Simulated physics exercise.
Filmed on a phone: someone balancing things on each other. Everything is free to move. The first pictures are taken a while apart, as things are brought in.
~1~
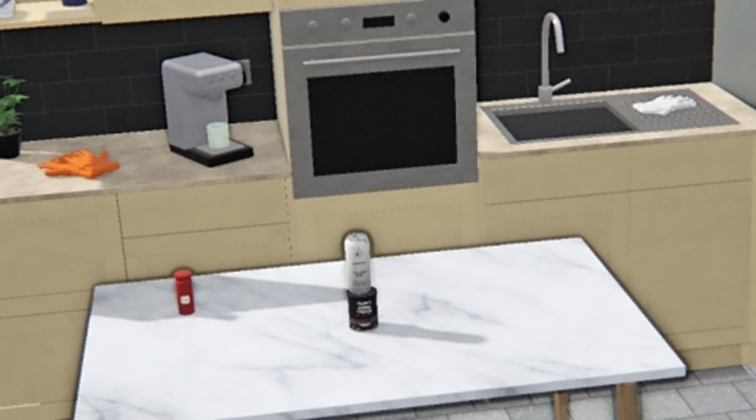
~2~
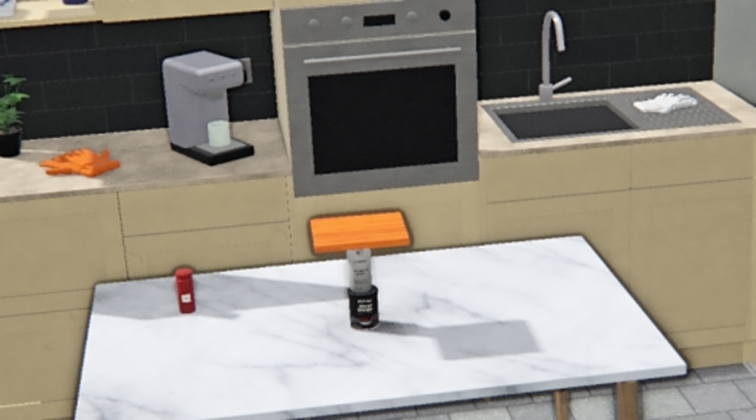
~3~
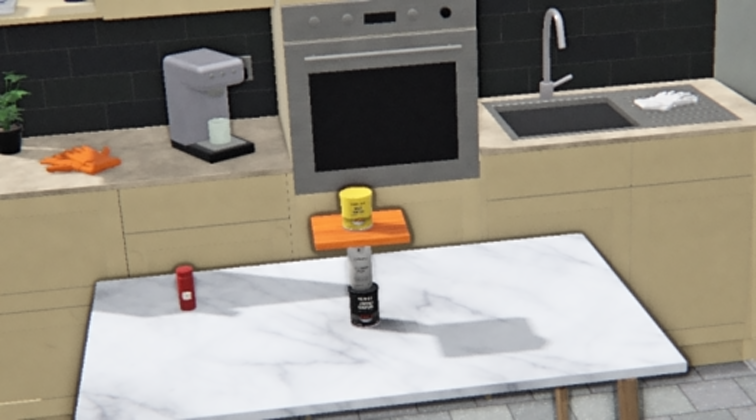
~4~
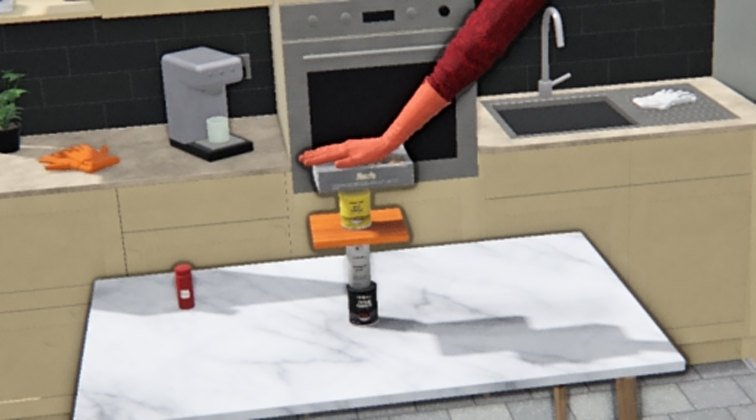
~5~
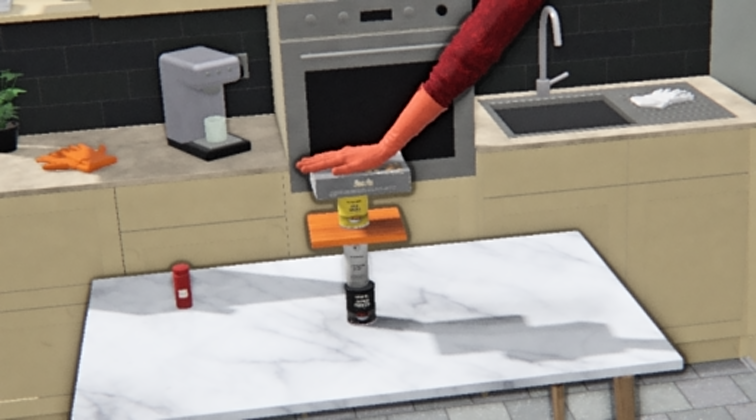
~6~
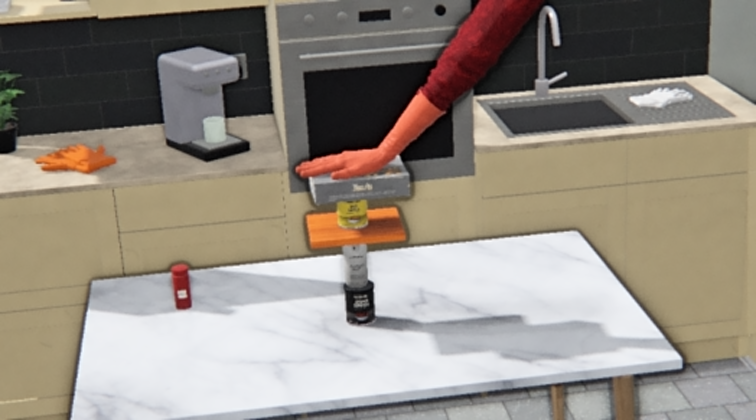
At the start, a white container stands on a black pot on a marble table, with a red shaker to the left. An orange board, then a yellow pot, appear on top. A gloved hand brings in a grey packet, lowers it slightly onto the yellow pot and keeps holding it.
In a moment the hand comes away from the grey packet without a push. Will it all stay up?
Outcome: The pile holds.
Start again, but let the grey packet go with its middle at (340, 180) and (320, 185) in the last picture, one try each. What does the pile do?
In the first case it stays up; in the second case it comes apart.
Then, 0.20 s on from there, no change.
Then, 0.30 s on from there, grey packet resting near (359, 180).
In the end, all 6 unmoved. At the end, from the last picture's camera, grey packet near (359, 180). The pile keeps its balance.
